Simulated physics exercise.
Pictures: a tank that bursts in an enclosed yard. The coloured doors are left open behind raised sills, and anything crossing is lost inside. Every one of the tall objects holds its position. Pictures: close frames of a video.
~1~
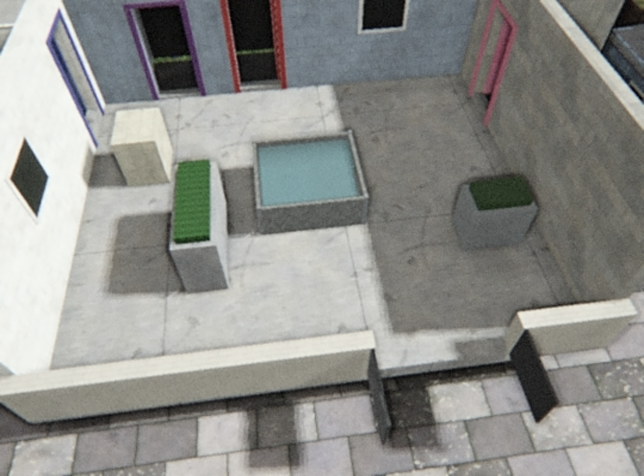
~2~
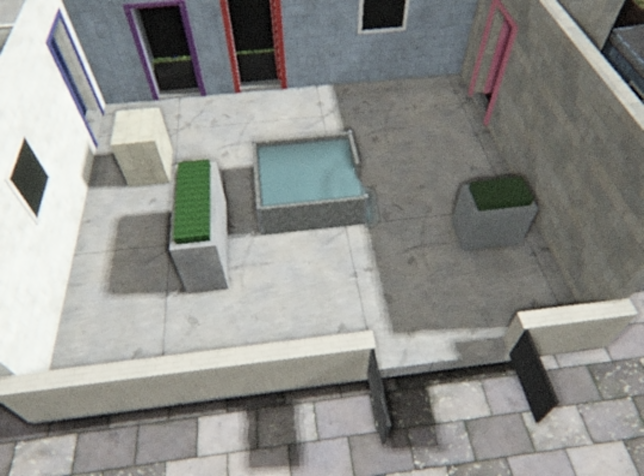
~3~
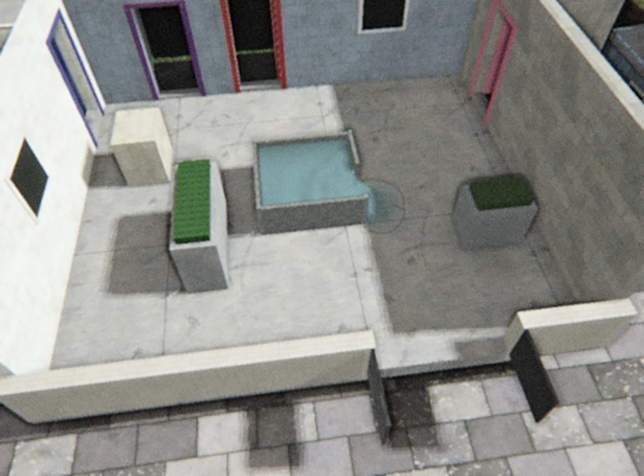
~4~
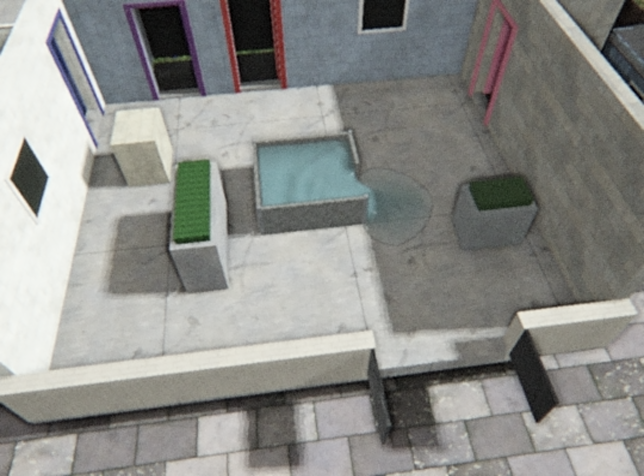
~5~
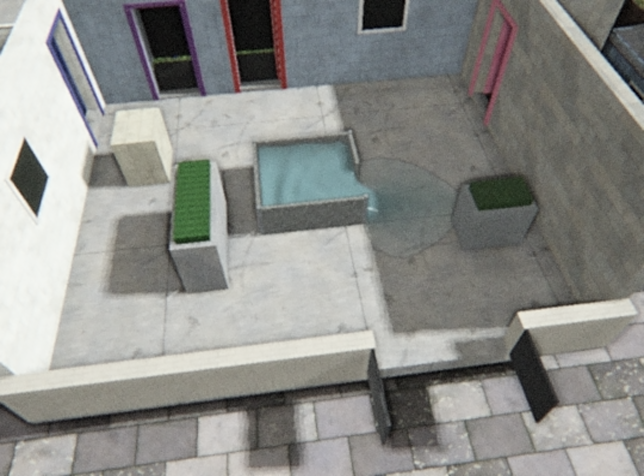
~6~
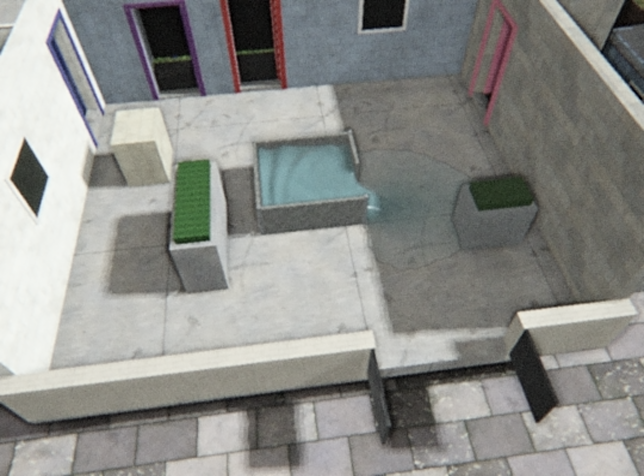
The footage shows a walled yard with coloured doorways, planters and a low tank of water, whose right side opens as water pours onto the paving and spreads outward in a thin, widening sheet toward the right-hand planter.
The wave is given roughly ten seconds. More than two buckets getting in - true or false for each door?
Purple door: False; pink door: False; blue door: False; red door: False.
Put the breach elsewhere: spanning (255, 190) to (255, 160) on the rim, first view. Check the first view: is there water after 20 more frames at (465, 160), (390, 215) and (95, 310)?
Spot one ends up untouched by the spill, spot two untouched by the spill, spot three deluged.
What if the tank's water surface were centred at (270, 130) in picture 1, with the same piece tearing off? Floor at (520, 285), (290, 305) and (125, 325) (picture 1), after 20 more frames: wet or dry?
Log: Flood; no flood; no flood.
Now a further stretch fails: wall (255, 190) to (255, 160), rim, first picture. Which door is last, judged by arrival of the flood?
You want the pink-painted one.
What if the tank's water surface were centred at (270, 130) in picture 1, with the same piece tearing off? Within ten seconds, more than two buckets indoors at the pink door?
Pink exceeds the threshold.
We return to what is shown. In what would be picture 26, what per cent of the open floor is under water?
That should be about 25 %.
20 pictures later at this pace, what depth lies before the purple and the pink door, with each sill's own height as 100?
I'd put it at close to 0 and 90 per cent.
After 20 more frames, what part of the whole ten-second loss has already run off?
Near 25 in a hundred.
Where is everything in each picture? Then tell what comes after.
The first picture shows the tank at (307, 171) is whole and still.
In the second picture, the front is at (371, 224), out from the gap at (359, 197).
In the third picture, water pours out at (358, 198) and has run to (397, 195).
In the fourth picture, the front is at (428, 207), out from the gap at (358, 199).
In the fifth picture, the front is at a hidden place, out from the gap at (358, 199).
In the sixth picture, water pours out at (358, 198) and has run to a hidden place.
A moment on, water covers 15 % of the floor; the purple door not reached, the pink door not reached, the blue door not reached, the red door not reached.
Next, water covers 20 % of the floor; the purple door not reached, the pink door wet at the sill, nothing in, the blue door not reached, the red door not reached.
Then, water covers 25 % of the floor; the purple door not reached, the pink door wet at the sill, nothing in, the blue door not reached, the red door not reached.
Later, water covers 40 % of the floor; the purple door not reached, the pink door under two buckets in, the blue door not reached, the red door wet at the sill, nothing in.
In the end, water covers 70 % of the floor; the purple door wet at the sill, nothing in, the pink door under two buckets in, the blue door wet at the sill, nothing in, the red door wet at the sill, nothing in.
